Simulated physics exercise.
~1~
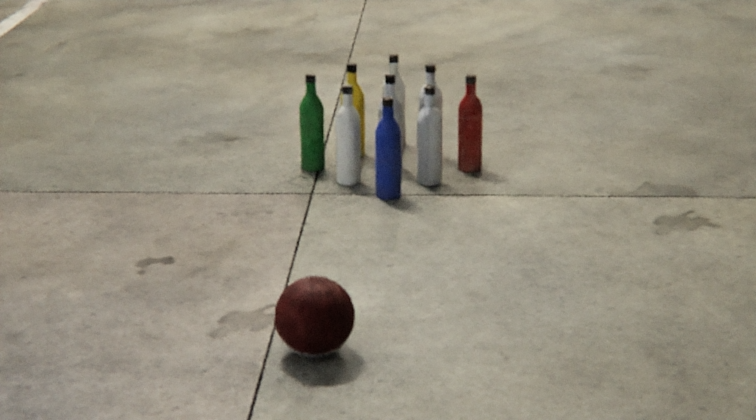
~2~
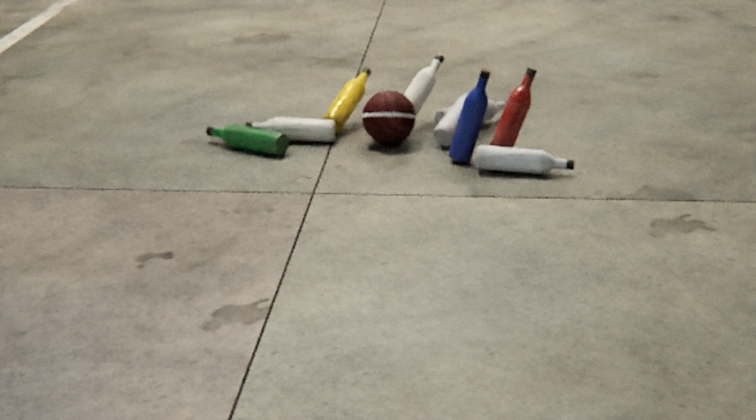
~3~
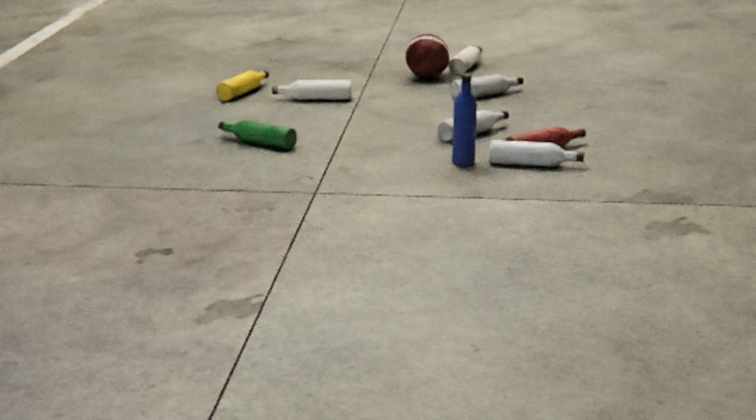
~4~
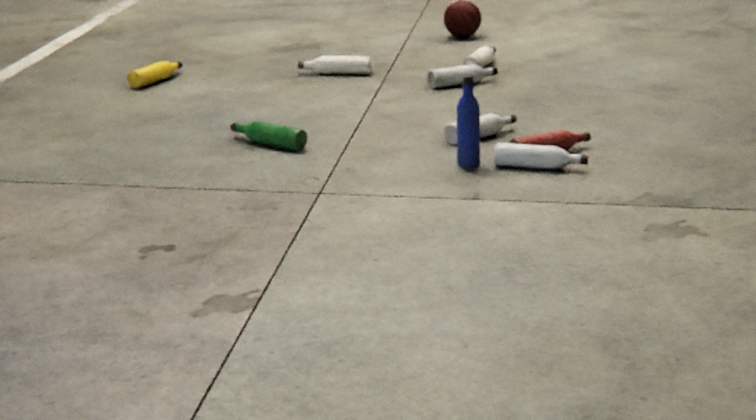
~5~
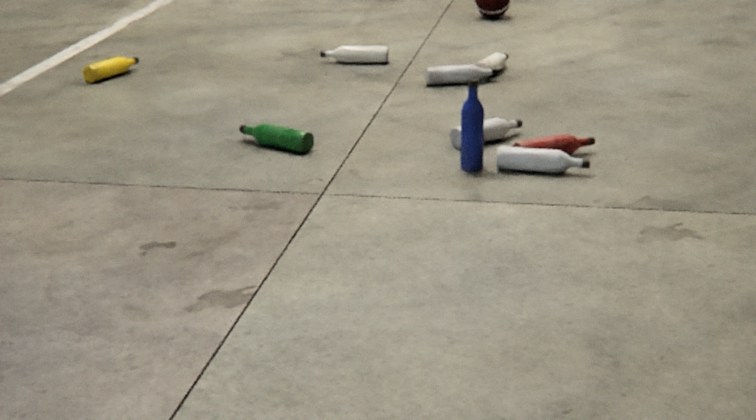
On a concrete floor, a dark red ball rolls into nine bottles, toppling all but the blue one, and rolls away.
